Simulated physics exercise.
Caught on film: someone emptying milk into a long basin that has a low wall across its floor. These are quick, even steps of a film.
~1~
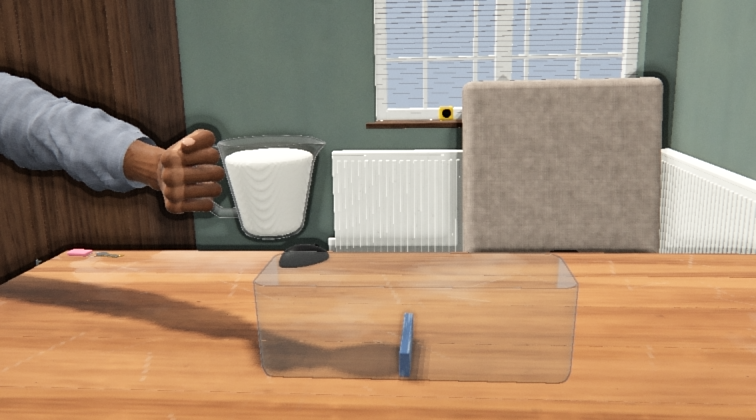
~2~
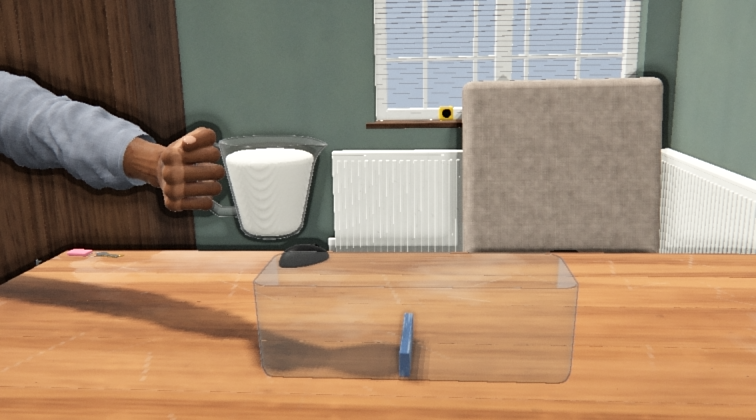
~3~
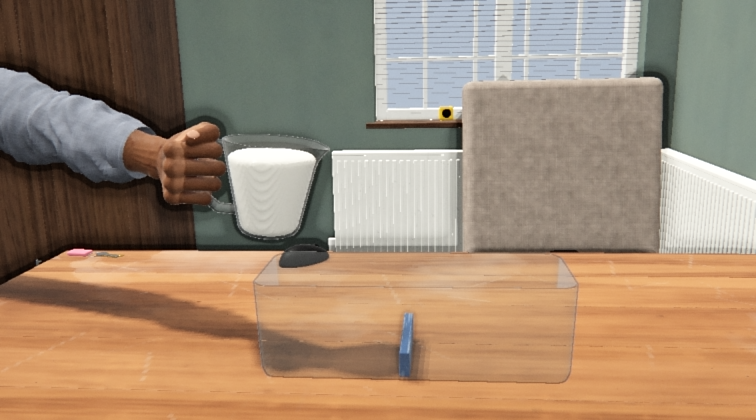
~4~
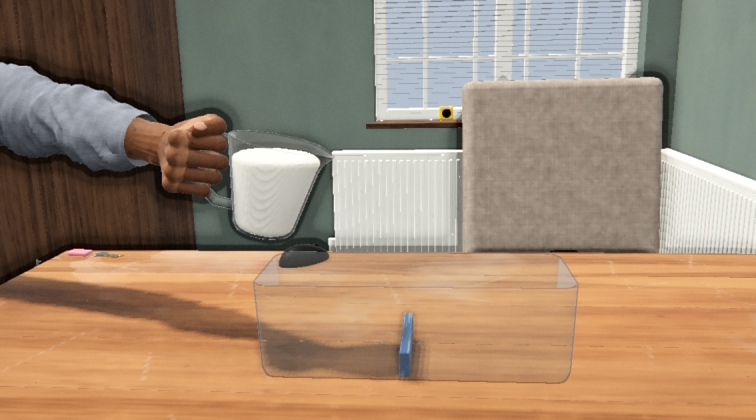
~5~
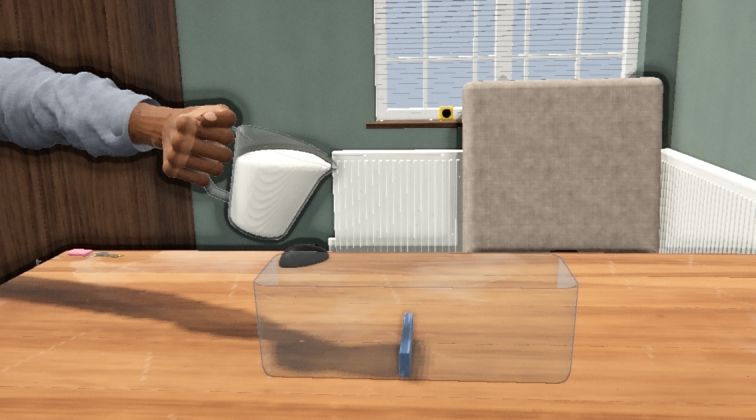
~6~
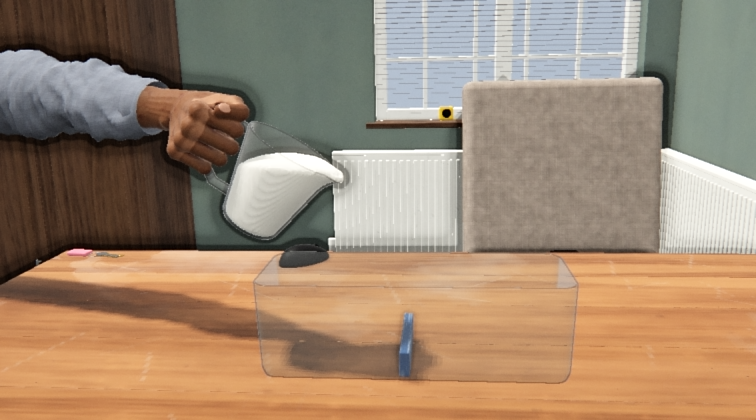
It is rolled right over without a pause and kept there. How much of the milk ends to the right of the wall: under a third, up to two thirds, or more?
The share right of the wall is not even a third.
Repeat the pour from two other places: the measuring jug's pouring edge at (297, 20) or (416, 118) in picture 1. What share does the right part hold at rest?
About 15 and 90 per cent.
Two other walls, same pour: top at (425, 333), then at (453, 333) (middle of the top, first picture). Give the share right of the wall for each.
The first gives 15 %, the second 15 %.
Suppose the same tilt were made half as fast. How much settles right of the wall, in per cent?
Some 15 per cent.
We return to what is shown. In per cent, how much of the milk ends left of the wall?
Close to 85 per cent.
A moment on, the measuring jug is tipped on its side and 41 per cent is still to pour, 37 is left of the wall and 2 right of it.
Next, the measuring jug is tipped right over and 4 per cent is still to pour, 85 is left of the wall and 6 right of it.
Then the measuring jug is tipped right over and 0 per cent is still to pour, 85 is left of the wall and 12 right of it.
Later the measuring jug is tipped right over and 0 per cent is still to pour, 83 is left of the wall and 14 right of it.
At rest 83 per cent lies left of the wall, 14 right of it and 3 outside.
